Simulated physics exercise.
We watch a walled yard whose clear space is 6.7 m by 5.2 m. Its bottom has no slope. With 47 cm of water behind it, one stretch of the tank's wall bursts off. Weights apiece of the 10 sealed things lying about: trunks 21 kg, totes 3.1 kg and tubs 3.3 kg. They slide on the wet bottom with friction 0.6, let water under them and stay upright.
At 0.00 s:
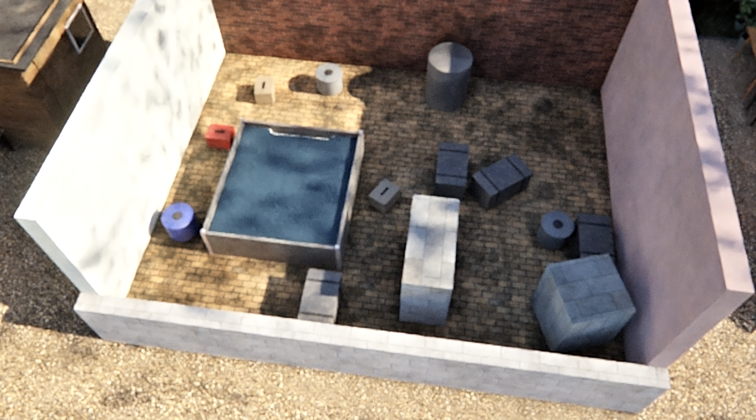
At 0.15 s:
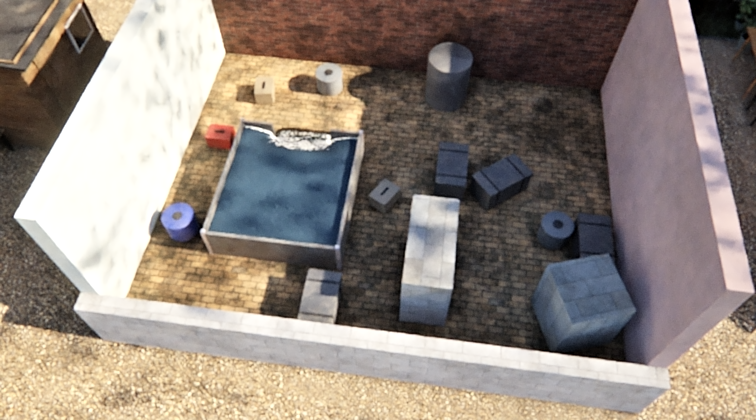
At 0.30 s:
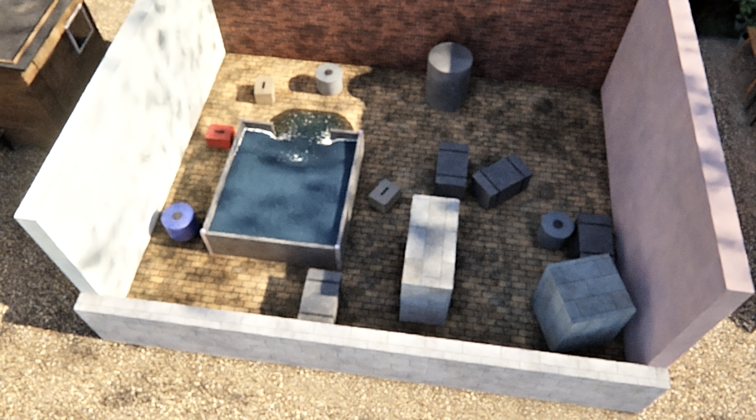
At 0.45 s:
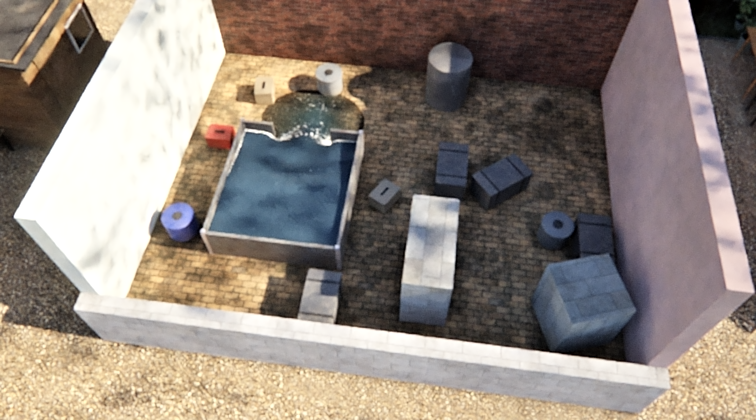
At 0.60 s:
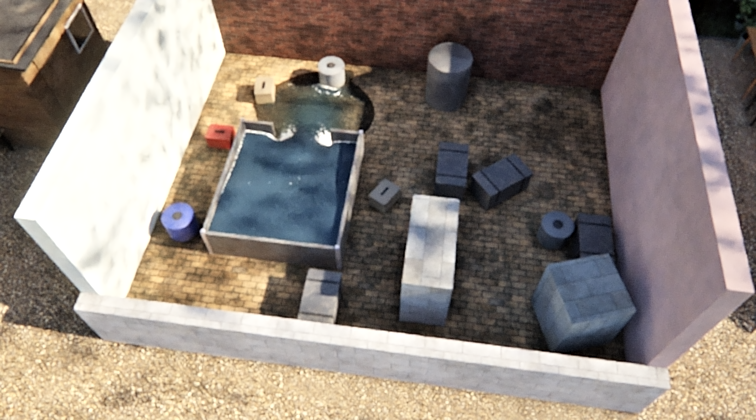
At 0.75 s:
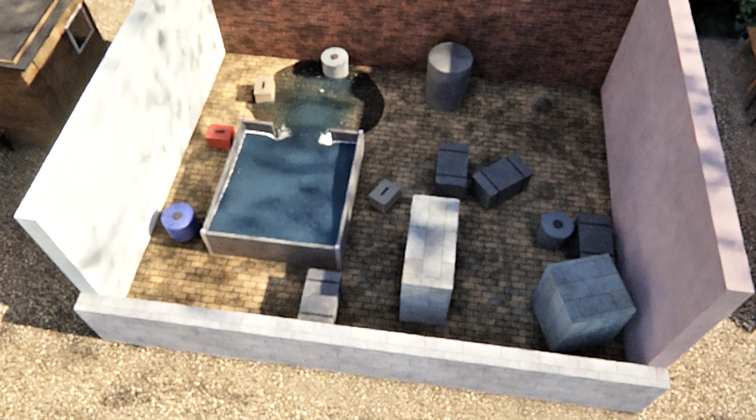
Walled brick yard seen from above, water pouring through the tank's far wall, spreading over paving and nudging a pale tub slightly.
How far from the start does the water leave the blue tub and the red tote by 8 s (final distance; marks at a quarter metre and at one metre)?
The blue tub travels far, the red tote ends far away.
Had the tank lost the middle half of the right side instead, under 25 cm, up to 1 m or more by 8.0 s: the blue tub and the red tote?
Then the blue tub barely shifts, the red tote holds its place.
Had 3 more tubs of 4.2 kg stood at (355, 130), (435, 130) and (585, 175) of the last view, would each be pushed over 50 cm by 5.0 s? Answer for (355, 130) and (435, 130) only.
In turn: Past it, more.
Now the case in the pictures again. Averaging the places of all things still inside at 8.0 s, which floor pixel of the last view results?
Around (406, 260).
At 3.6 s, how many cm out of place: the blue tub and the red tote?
About 0 and 100 cm.
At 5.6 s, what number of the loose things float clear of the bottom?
At that moment 4.
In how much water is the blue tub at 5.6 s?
About 8 cm.
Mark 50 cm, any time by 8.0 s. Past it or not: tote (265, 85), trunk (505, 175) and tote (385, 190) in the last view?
In that order: More, under, more.
After 1.6 s the blue tub is near (178, 216), 0.0 m from its start, aground; the red tote is near (220, 132), 0.0 m from its start, aground; 1 afloat.
After 3.6 s the blue tub is near (178, 216), 0.0 m from its start, aground; the red tote is near (211, 182), 1.0 m from its start, afloat; 3 afloat.
After 5.6 s the blue tub is near (188, 296), 1.3 m from its start, afloat; the red tote is near (214, 277), 2.6 m from its start, aground; 4 afloat.
After 8.0 s the blue tub is near (310, 267), 2.1 m from its start, afloat; the red tote is near (252, 262), 2.5 m from its start, afloat; 7 afloat.
